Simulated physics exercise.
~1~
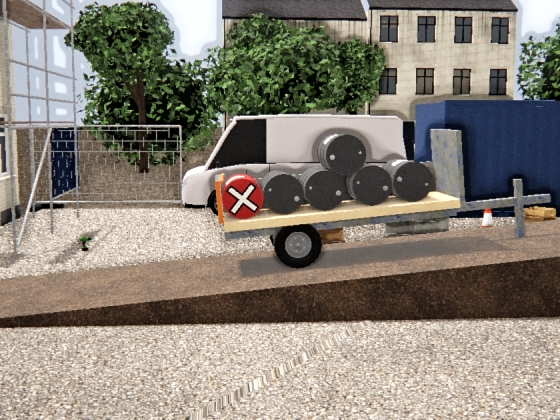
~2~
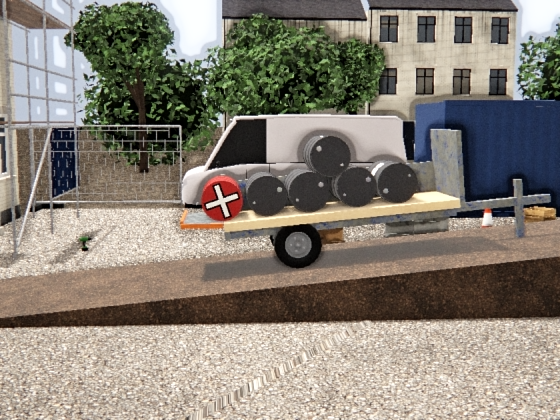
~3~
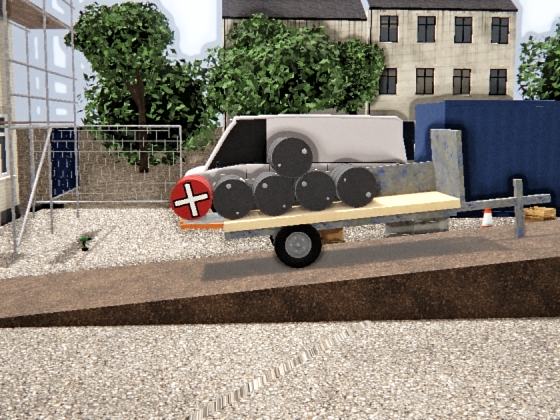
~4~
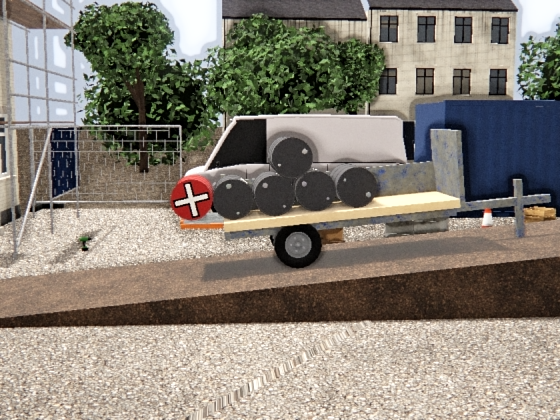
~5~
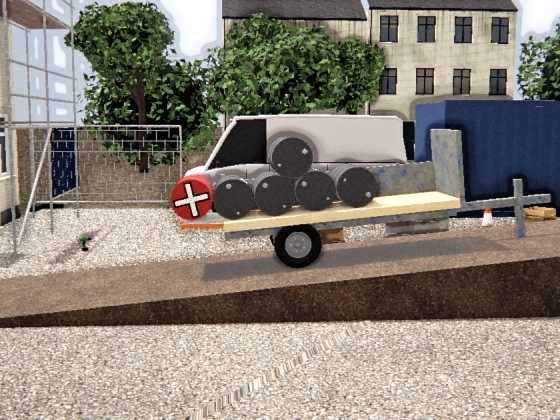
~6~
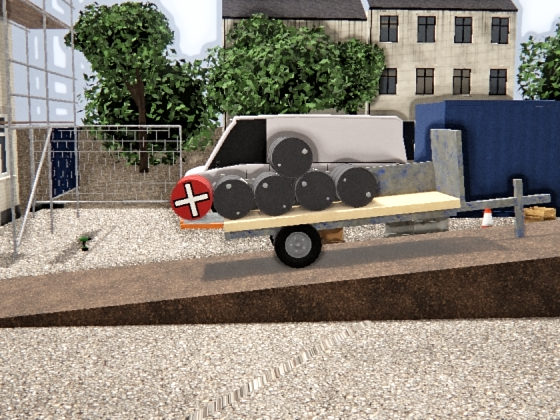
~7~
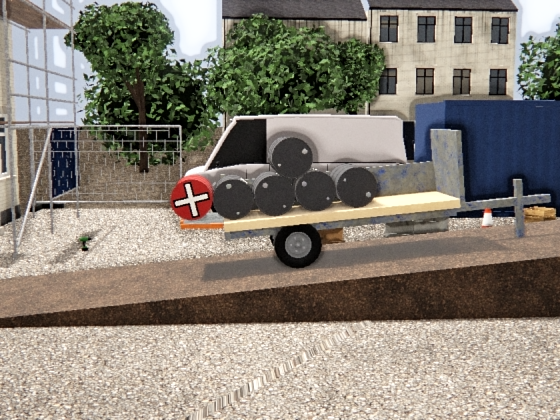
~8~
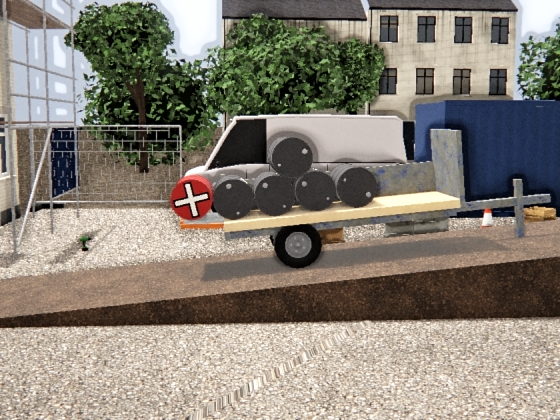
We see a flatbed trailer on a slope, loaded with dark drums and one red drum marked with a white cross. The tailgate drops open and the drums roll left together, until the red one comes to rest on the lowered gate, with every drum still aboard.
